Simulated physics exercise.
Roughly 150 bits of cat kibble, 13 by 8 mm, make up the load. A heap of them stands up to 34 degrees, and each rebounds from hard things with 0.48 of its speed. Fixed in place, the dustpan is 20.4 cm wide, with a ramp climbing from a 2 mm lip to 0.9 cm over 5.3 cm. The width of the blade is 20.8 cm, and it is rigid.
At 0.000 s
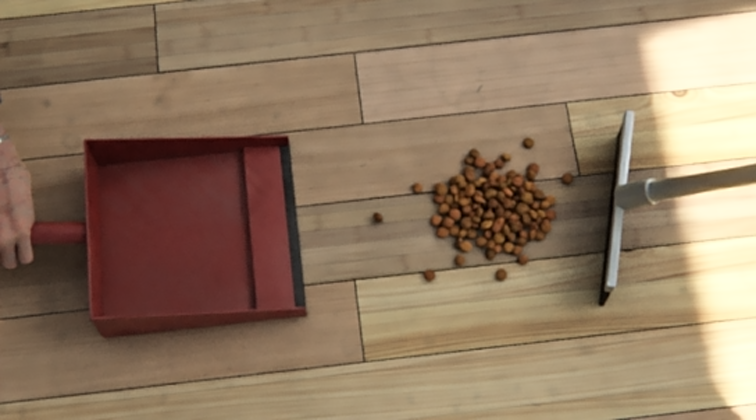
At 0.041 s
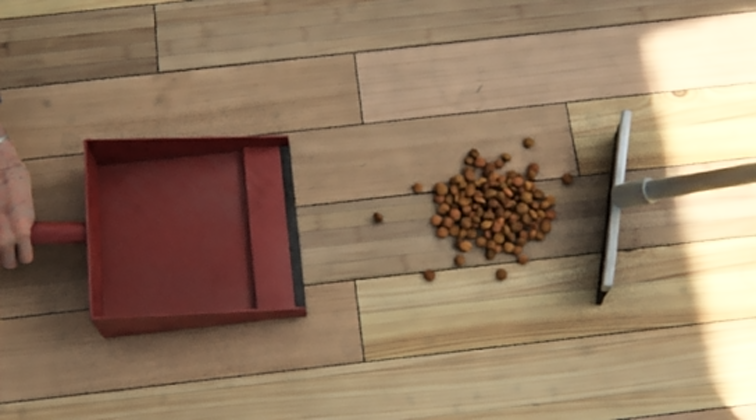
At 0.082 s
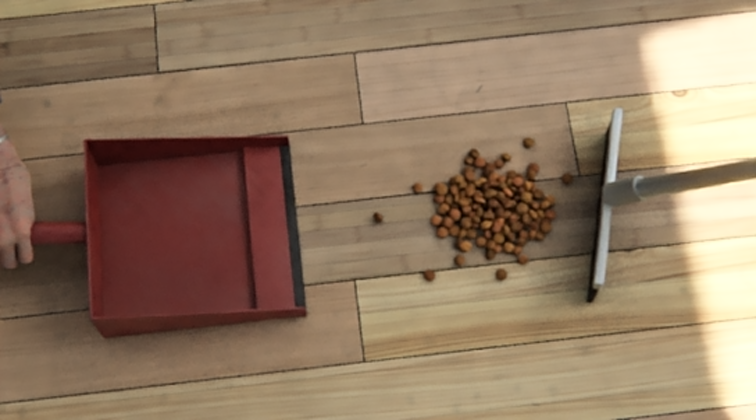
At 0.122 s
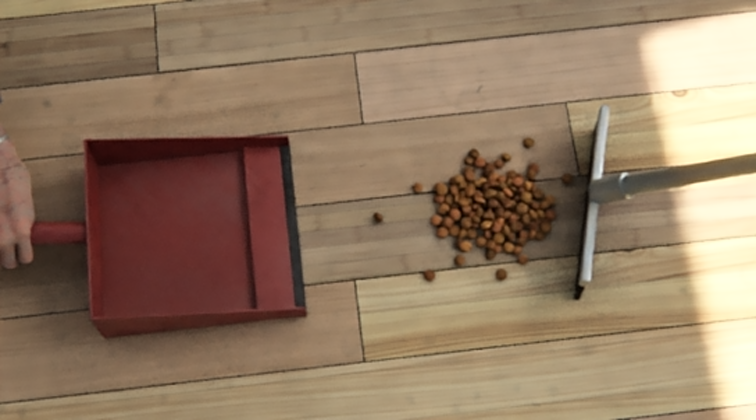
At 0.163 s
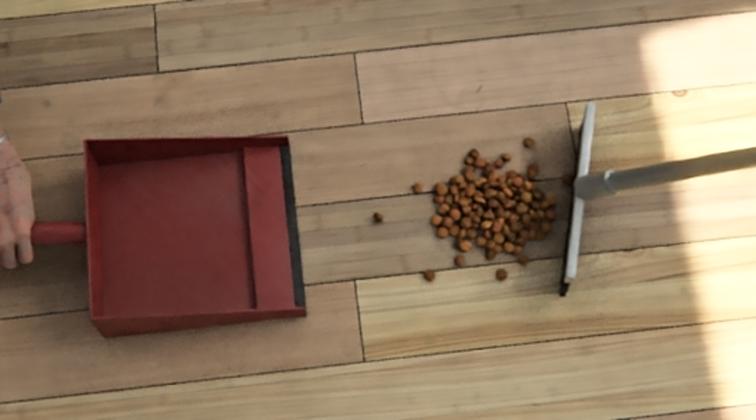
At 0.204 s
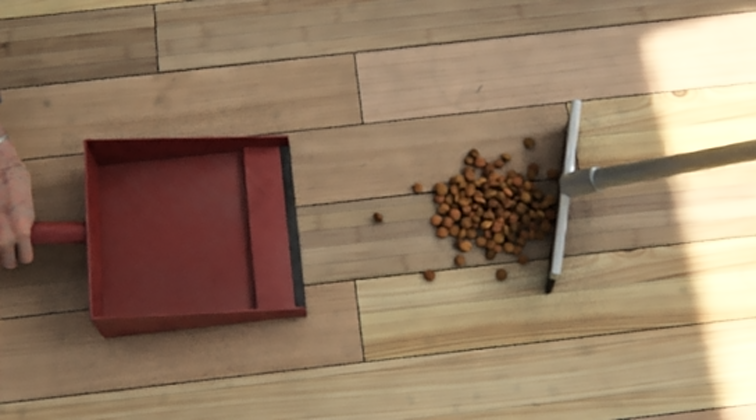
The video shows a hand holding a red dustpan still on a wooden floor, left of a heap of brown kibble, while a long-handled flat blade slides left from the right side until it meets the heap's near-motionless right edge.
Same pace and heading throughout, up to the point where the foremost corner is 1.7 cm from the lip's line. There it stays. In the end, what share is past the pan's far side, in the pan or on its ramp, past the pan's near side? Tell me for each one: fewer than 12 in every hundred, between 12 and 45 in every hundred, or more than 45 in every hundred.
Result: Far side: It will be a moderate share; pan: It will be a moderate share; near side: It will be a small share.
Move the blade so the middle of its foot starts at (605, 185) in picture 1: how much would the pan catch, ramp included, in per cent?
Something close to 20 percent.
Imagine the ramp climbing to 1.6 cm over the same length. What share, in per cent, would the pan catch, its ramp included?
Estimate: About 15 in a hundred.
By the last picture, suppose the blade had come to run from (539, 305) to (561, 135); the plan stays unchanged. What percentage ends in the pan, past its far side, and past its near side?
You'd see pan at 0, far at 0 and near at 5.
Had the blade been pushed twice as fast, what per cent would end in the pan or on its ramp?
I'd put it at close to 25 per cent.
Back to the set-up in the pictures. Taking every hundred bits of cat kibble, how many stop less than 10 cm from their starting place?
5 %.
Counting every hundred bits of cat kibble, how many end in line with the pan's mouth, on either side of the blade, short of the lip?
Around 55 in a hundred.
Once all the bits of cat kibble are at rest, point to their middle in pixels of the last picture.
Estimated resting centre: Around (304, 167).
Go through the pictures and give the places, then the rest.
Blade from (610, 287) to (628, 119), moved 0.0 cm, 0 of the pieces shifted so far; middle of the pieces at (492, 205); pan at (182, 241), in the first picture.
Blade from (607, 286) to (625, 118), moved 0.3 cm, 0 of the pieces shifted so far; middle of the pieces at (492, 205), in the second picture.
Blade from (598, 284) to (616, 116), moved 1.3 cm, 0 of the pieces shifted so far; middle of the pieces at (492, 205), in the third picture.
Blade from (584, 281) to (603, 113), moved 2.8 cm, 0 of the pieces shifted so far; middle of the pieces at (492, 205), in the fourth picture.
Blade from (569, 277) to (589, 110), moved 4.3 cm, 0 of the pieces shifted so far; middle of the pieces at (492, 205), in the fifth picture.
Blade from (555, 274) to (575, 107), moved 5.9 cm, 1 of the pieces shifted so far; middle of the pieces at (492, 205); pan at (182, 241). The blade's pace is about 0.38 m/s, heading 20 degrees away from the viewer's side, in the sixth picture.
After 0.54 s, middle of the blade 17 cm from the lip; 0 % over the lip, far side 5 %, near side 0 %.
Then, at 0.76 s, middle of the blade 9 cm from the lip; 0 % over the lip, far side 15 %, near side 0 %.
Then, at 1.09 s, middle of the blade 5 cm from the lip; 20 % over the lip, far side 25 %, near side 0 %.
In the end, at 1.4 s, far side 25 %, pan 20 %, near side 0 %, in front of the lip or behind the blade 55 %.
